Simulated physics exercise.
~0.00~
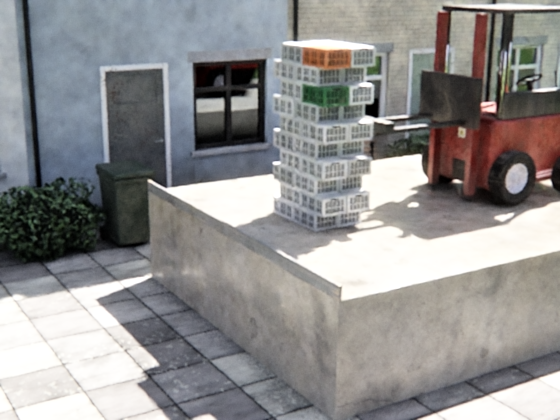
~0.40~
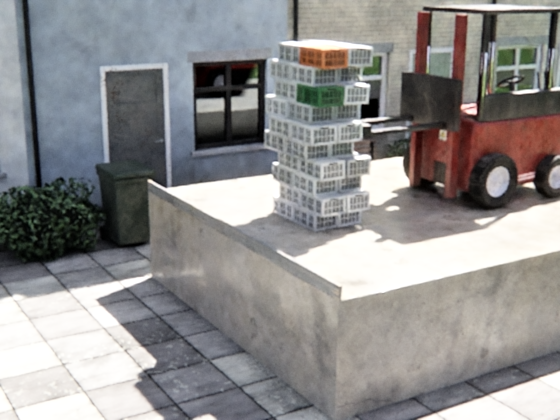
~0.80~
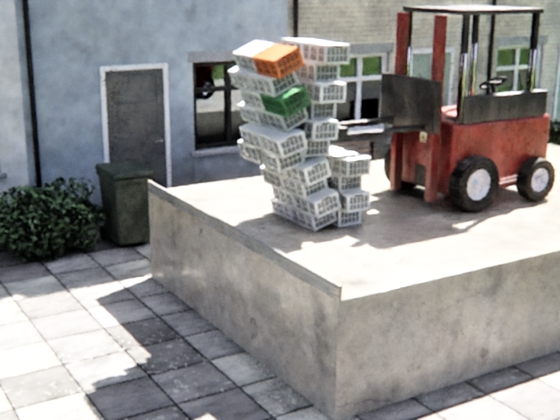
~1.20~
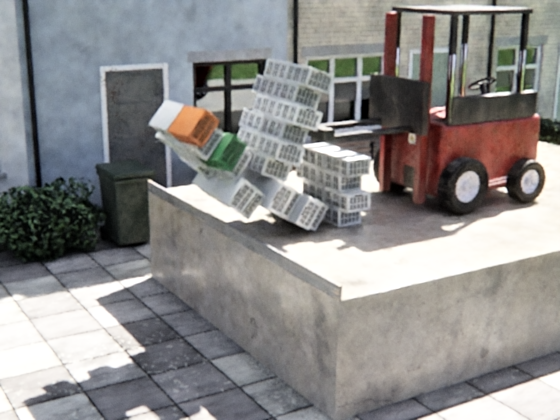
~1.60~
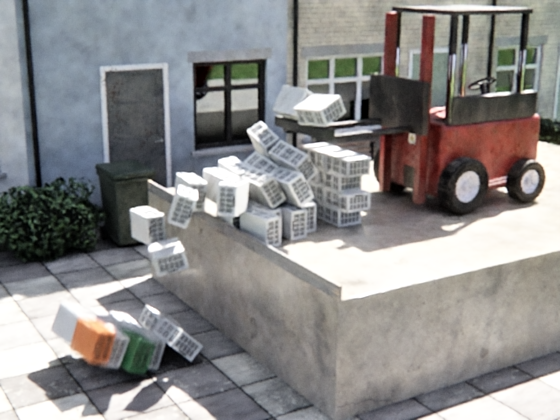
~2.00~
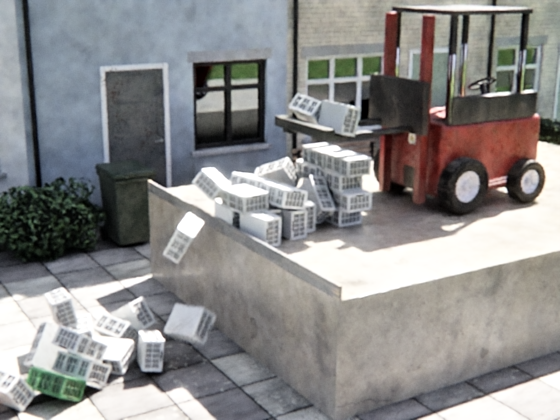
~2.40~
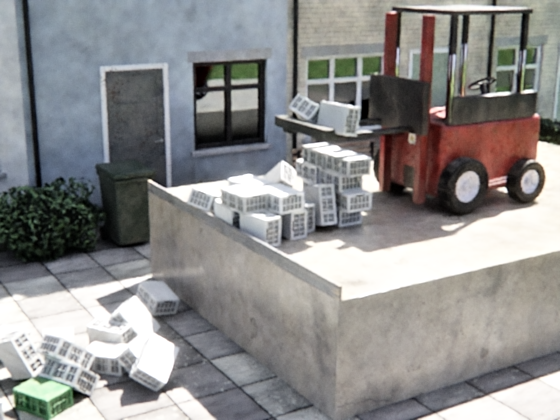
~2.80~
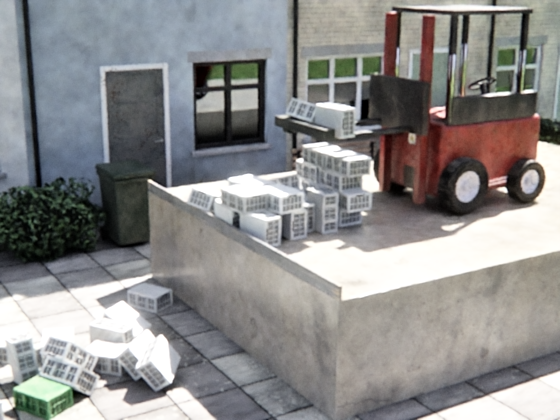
On a loading dock, a forklift topples stacked crates, leaving some on the paving below.
